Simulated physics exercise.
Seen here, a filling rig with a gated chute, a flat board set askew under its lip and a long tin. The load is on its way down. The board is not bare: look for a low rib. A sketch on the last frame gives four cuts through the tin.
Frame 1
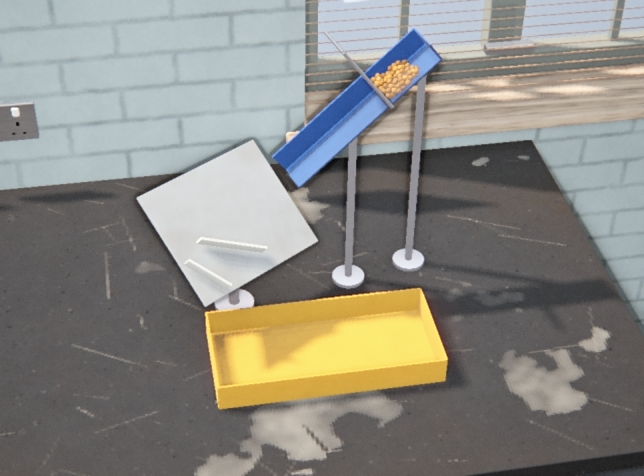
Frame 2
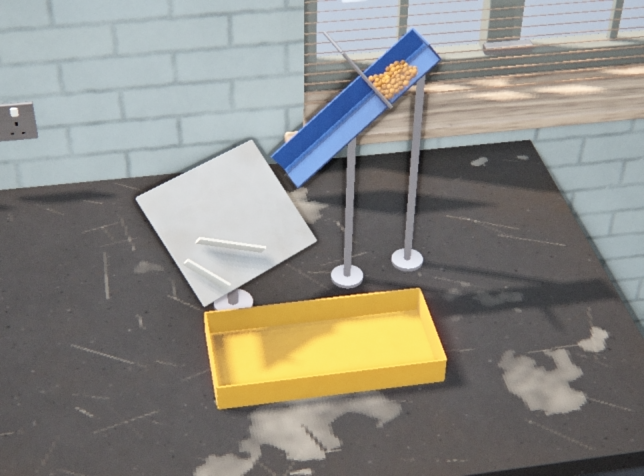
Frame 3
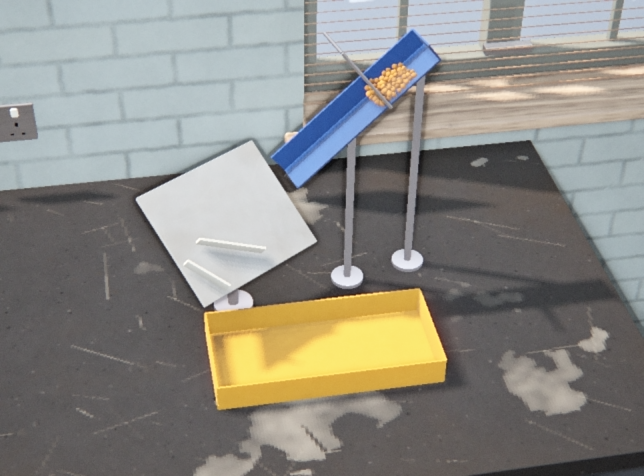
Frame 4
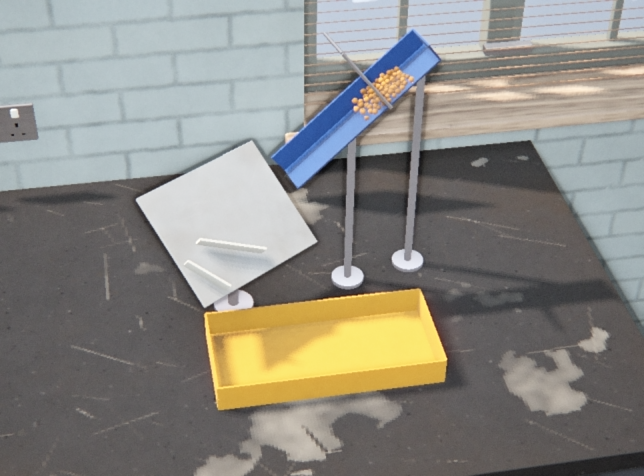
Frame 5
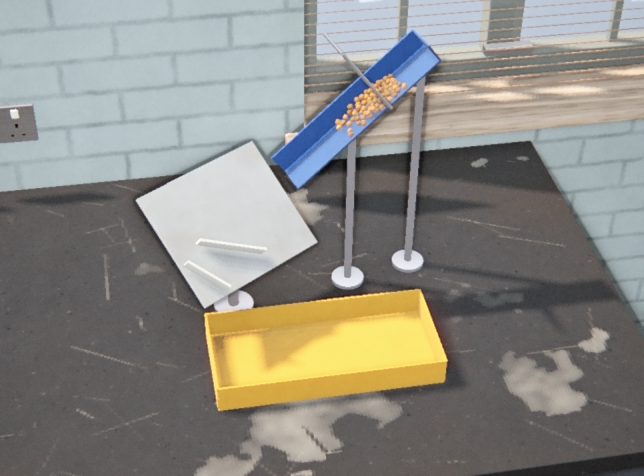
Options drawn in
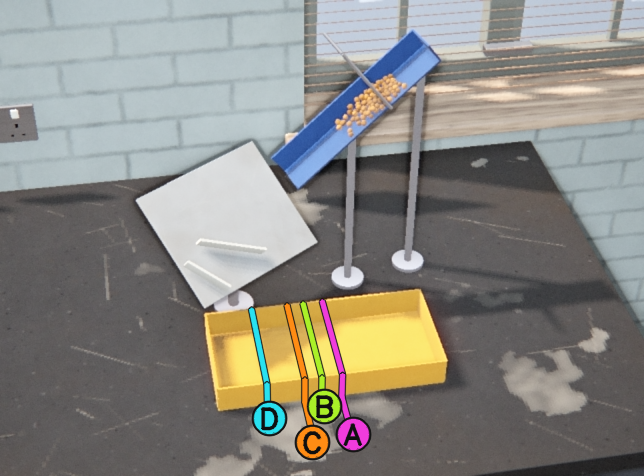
We see small, round orange-brown pieces bunched near the top of a sloping blue chute, above a tilted pale board with raised ribs and an empty yellow tin; the pieces then slide down and leftward, spreading partway along the chute.
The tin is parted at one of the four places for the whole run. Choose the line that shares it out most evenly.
Choose B.
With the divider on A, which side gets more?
The left side.
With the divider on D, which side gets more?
More lands on the right.
On the marked copy, line A crosses the front rim at (342, 373); line B crosses the front rim at (321, 376); line C crosses the front rim at (304, 378); line D crosses the front rim at (266, 383).
With A, of what is caught, most on the left of the divider, a small part on the right.
With B, of what is caught, about half on the left of the divider, about half on the right.
With C, of what is caught, a small part on the left of the divider, most on the right.
With D, of what is caught, a small part on the left of the divider, nearly all on the right.
